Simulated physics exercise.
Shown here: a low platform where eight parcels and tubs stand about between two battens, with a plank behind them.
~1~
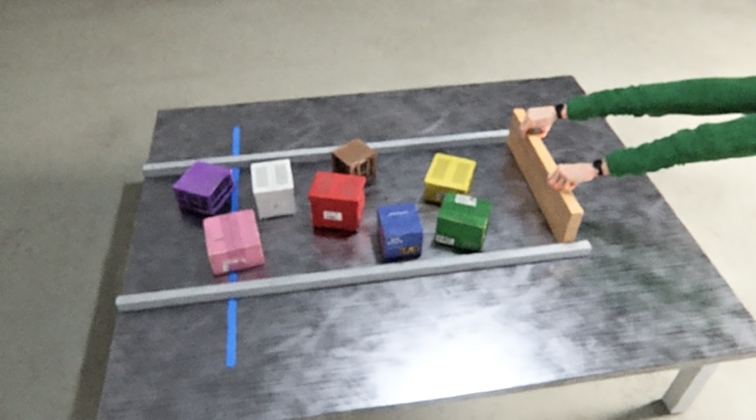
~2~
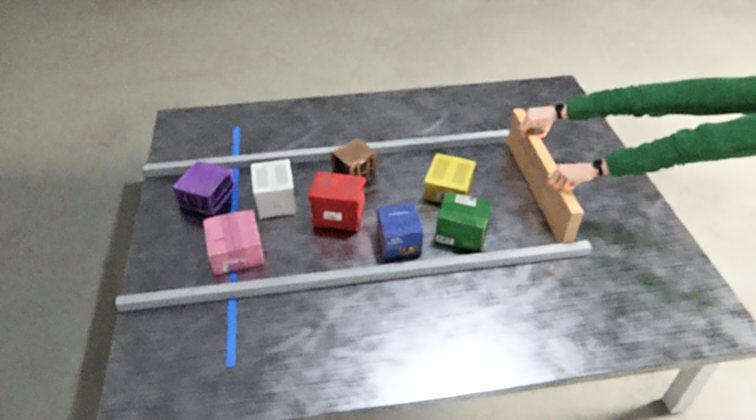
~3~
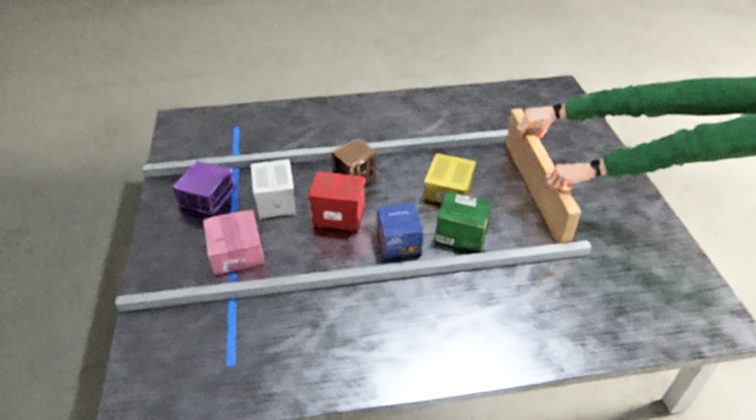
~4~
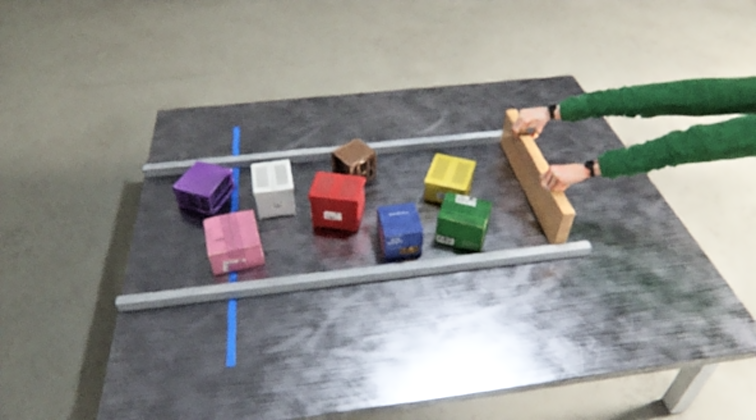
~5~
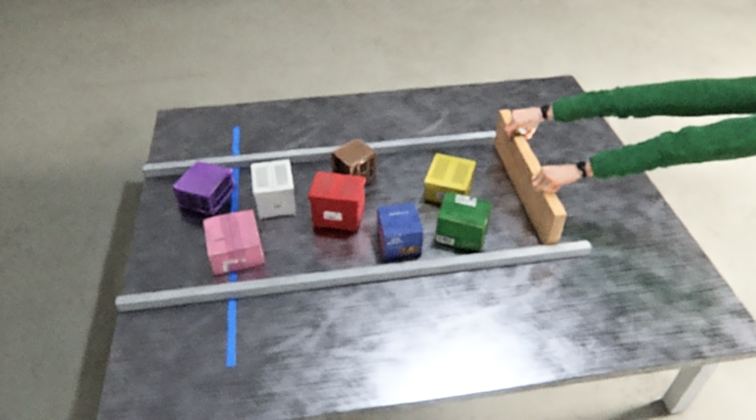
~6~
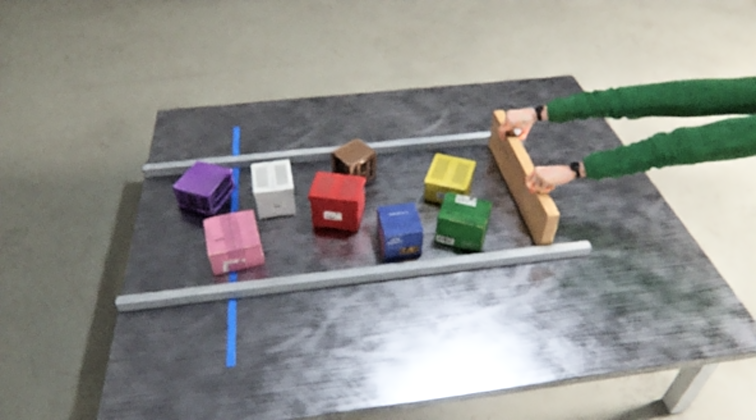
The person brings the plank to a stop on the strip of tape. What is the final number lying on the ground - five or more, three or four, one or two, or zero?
Just one, or two at most, falls.
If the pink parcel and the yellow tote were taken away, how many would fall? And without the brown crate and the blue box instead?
You'd get 0 in the first case and 2 in the second one.
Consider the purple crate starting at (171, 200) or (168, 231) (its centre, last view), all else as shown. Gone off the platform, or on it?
In turn it is lost; tumbles off.
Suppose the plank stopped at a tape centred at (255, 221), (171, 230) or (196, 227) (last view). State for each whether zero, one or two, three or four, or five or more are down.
Going through the places as listed, I'd say none, then five or over, then 3 or 4.
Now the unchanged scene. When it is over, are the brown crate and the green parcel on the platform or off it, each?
The brown crate does not fall, the green parcel remains up.
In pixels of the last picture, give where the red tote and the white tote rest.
The red tote ends up near (158, 232), and the white tote near (169, 193).
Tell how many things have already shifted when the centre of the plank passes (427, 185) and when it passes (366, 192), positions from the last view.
Counting first: 3, next 6.
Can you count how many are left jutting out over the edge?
I'd say 0 of them.
Soon after, none off yet; purple crate at rest near (205, 188); pink parcel at rest near (234, 242); white tote at rest near (274, 190).
At rest, the number that fall off is one or two; fallen, pink parcel and purple crate.
